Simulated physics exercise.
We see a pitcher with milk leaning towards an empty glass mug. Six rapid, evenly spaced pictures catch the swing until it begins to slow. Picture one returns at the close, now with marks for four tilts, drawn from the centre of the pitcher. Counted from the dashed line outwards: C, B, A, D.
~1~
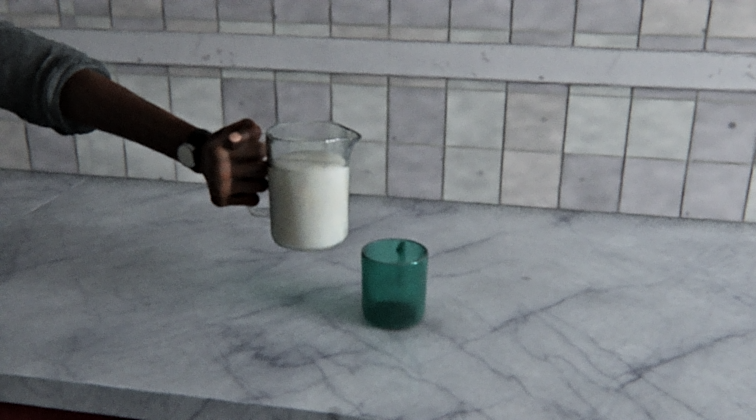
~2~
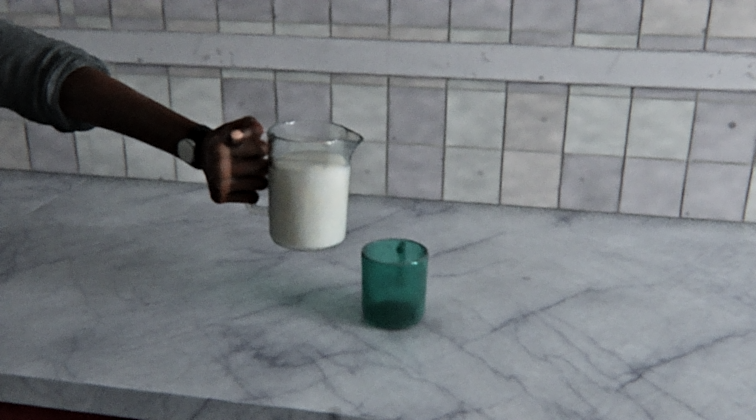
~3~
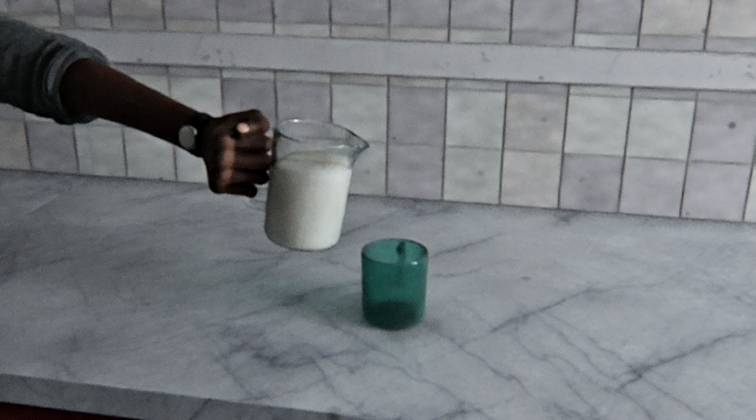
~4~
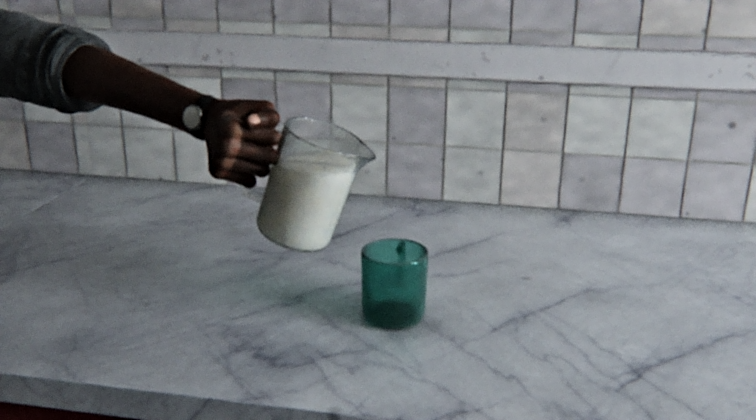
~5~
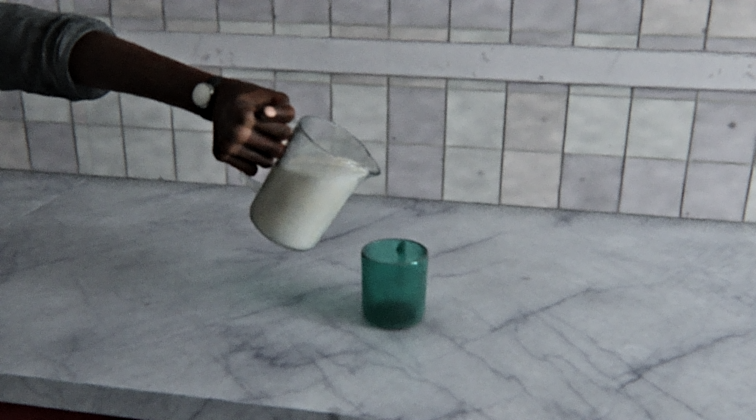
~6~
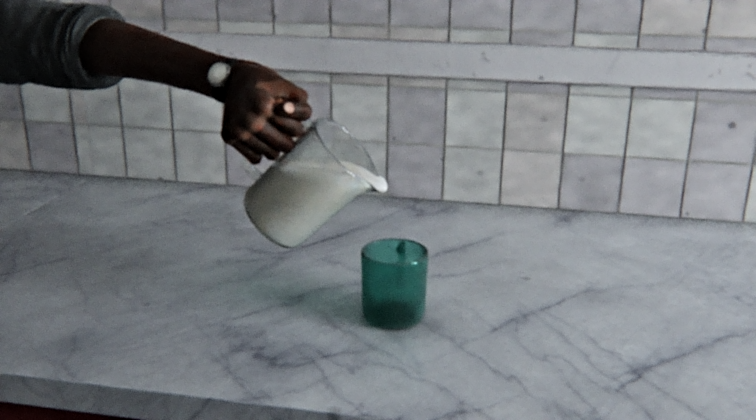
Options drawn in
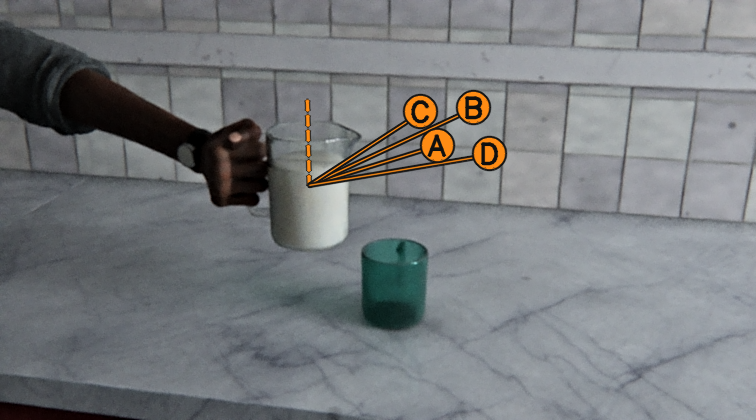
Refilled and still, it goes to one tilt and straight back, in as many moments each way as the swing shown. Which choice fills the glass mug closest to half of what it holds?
Go for B.
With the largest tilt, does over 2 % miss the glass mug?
Yes, it does.
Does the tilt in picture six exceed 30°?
Yes, it does.
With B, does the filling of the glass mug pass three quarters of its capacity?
No.
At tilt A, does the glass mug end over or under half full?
Over half.
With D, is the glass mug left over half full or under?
Over half.
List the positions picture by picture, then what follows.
The first frame shows upright, lip at (359, 137); rim of the glass mug round (395, 250); nothing has left yet.
The second frame shows tipped about 2°, lip at (361, 139); nothing has left yet.
The third frame shows tipped about 9°, lip at (367, 146); nothing has left yet.
The fourth frame shows tipped about 19°, lip at (374, 157); nothing has left yet.
The fifth frame shows tipped about 31°, lip at (379, 172); nothing has left yet.
The sixth frame shows tipped about 45°, lip at (381, 189); milk is over the lip, down to (381, 189).
On the marked copy, A at (421, 150); B at (458, 115); C at (407, 121); D at (472, 157).
If A is chosen, the glass mug ends with about 76 % of what it can hold.
If B is chosen, the glass mug ends with about 54 % of what it can hold.
If C is chosen, the glass mug ends with about 32 % of what it can hold.
If D is chosen, the glass mug ends with about 83 % of what it can hold; 13 % of the milk is spilt.
